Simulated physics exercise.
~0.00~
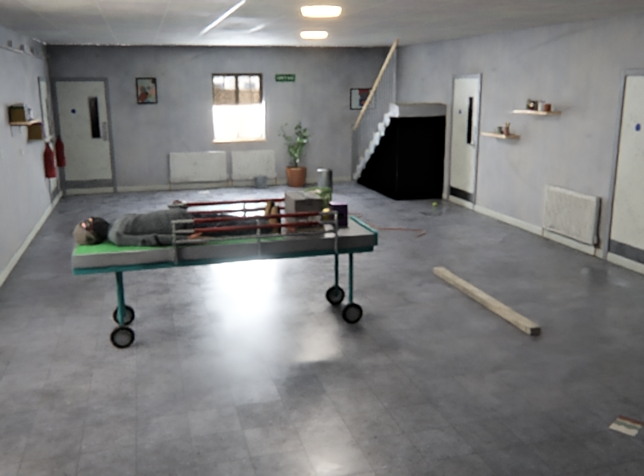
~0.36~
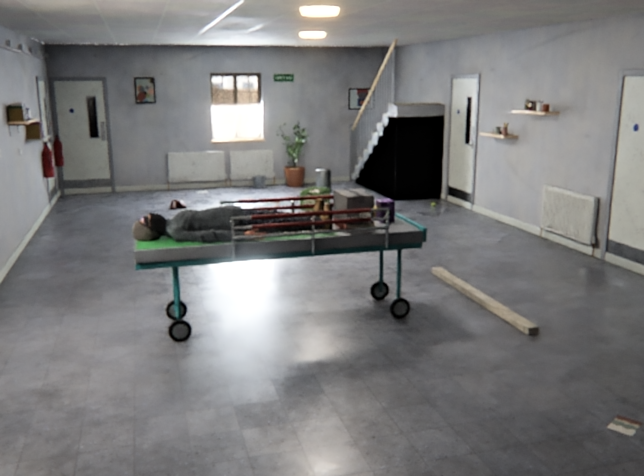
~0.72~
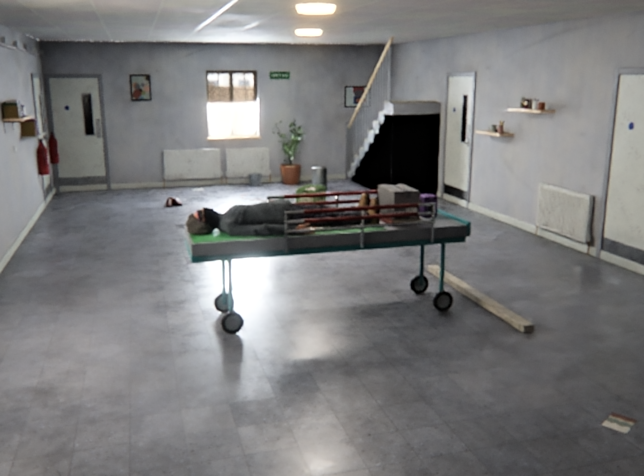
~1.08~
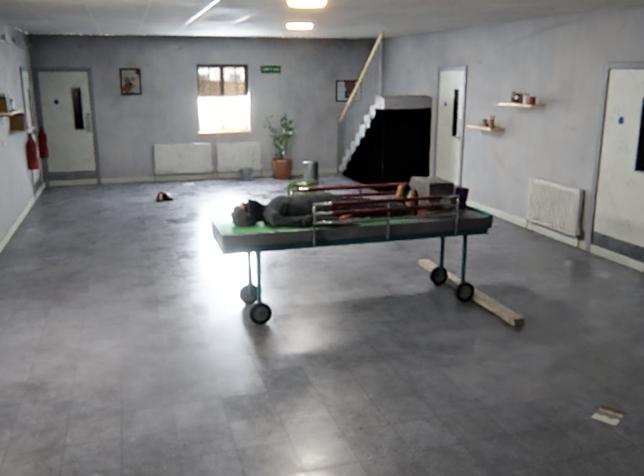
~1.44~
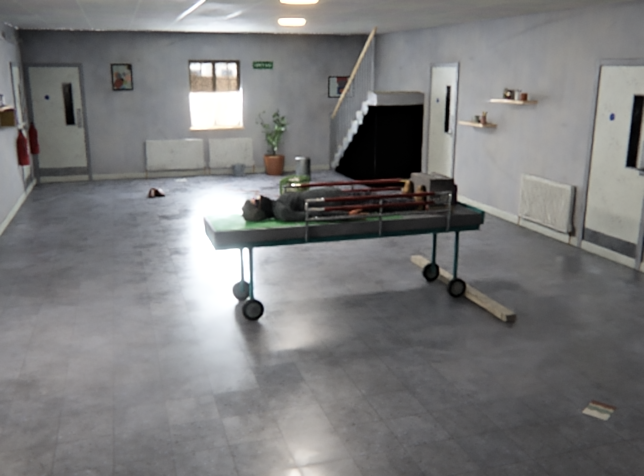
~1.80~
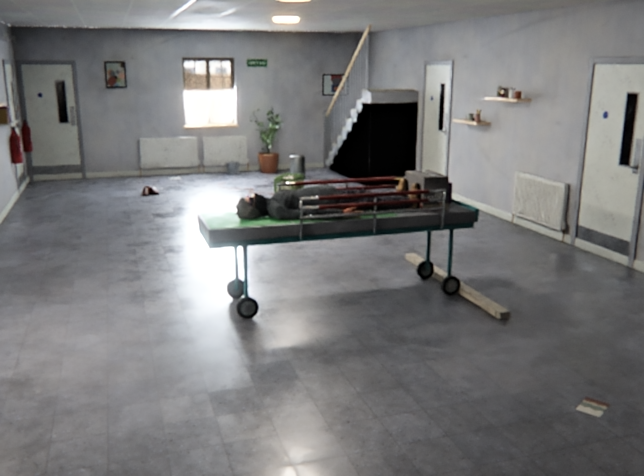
A person lying on a wheeled stretcher rolls right across the room and stops beside a plank.
